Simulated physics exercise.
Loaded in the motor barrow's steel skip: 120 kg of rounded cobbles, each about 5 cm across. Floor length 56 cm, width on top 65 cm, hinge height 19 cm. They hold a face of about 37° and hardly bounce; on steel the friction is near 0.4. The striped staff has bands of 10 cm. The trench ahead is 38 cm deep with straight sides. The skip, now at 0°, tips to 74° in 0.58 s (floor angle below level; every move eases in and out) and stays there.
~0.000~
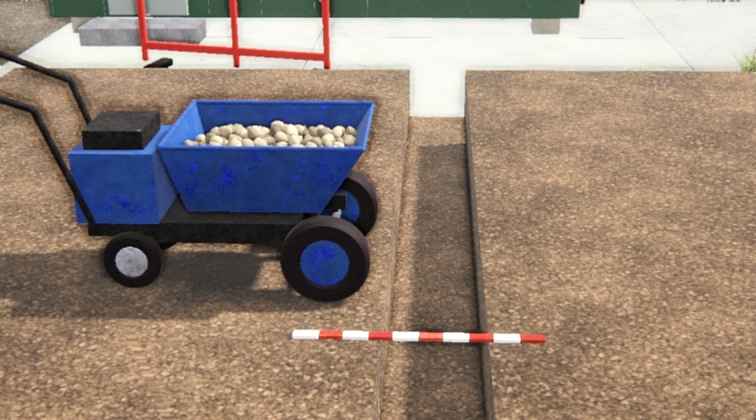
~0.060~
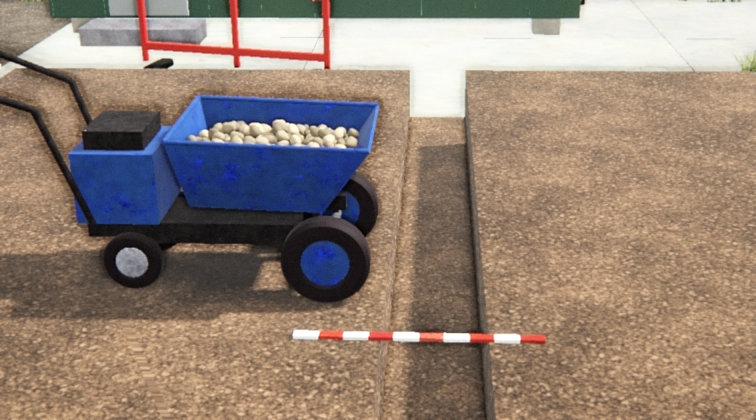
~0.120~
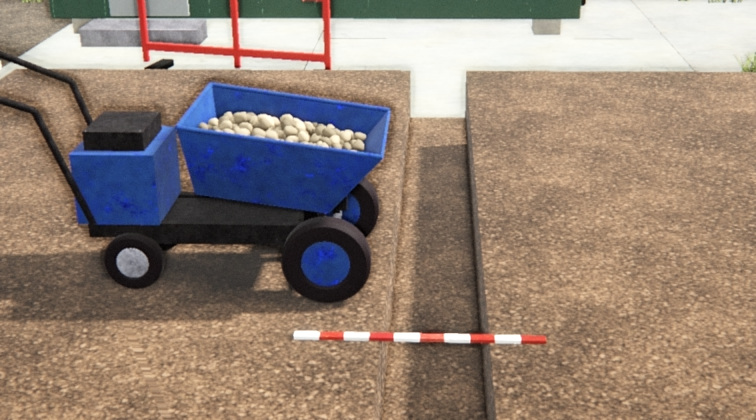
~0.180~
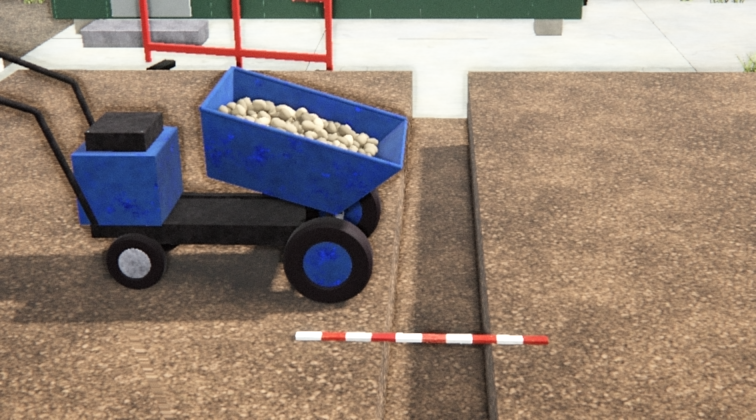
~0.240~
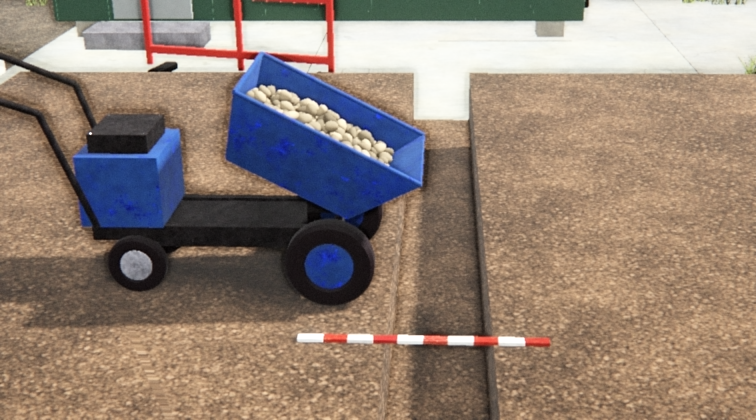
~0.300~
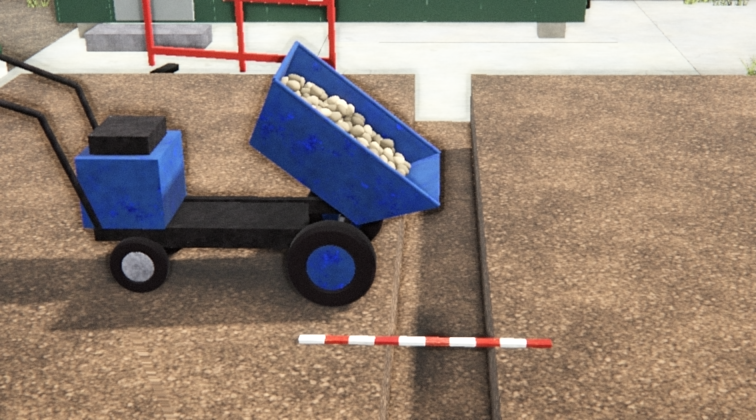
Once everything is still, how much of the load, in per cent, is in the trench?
About 36 per cent.
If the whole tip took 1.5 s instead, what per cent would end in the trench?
In that case some 60 per cent.
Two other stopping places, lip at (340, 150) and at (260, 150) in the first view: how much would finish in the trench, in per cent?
First some 55, then 90 per cent.
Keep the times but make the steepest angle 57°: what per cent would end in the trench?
In that case some 15 per cent.
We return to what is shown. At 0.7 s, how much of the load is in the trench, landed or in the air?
About 5 per cent by then.
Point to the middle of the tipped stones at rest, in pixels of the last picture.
Around (523, 274).
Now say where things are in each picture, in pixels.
The skip is at 0°, its lip at (364, 150); the top of the load is at (274, 131), in the first frame.
The skip is at 2°, its lip at (369, 152); the top of the load is at (276, 129); the stones move at 0.5 m/s on average, in the second frame.
Lip at (382, 158), floor tilted 8°, highest stones at (271, 122); the stones move at 0.9 m/s on average, in the third frame.
Lip at (401, 168), floor tilted 17°, highest stones at (263, 111); the stones move at 1.3 m/s on average, in the fourth frame.
The skip is at 28°, its lip at (421, 185); the top of the load is at (267, 100); the stones move at 1.5 m/s on average, in the fifth frame.
Lip at (438, 206), floor tilted 39°, highest stones at (293, 89); the stones move at 1.6 m/s on average, in the sixth frame.
After 0.4 s the floor is at 62°; 100 % in the skip; the foremost stones are at (438, 215).
After 0.7 s the floor is at 74°; 74 % in the skip, 6 % in the trench, 20 % past the trench; the foremost stones are at (539, 284).
After 1.0 s the floor is at 74°; 17 % in the skip, 18 % in the trench, 65 % past the trench; the foremost stones are at (722, 278).
After 3.0 s the floor is at 74°; 0 % in the skip, 36 % in the trench, 64 % past the trench; the foremost stones are past the picture's edge.
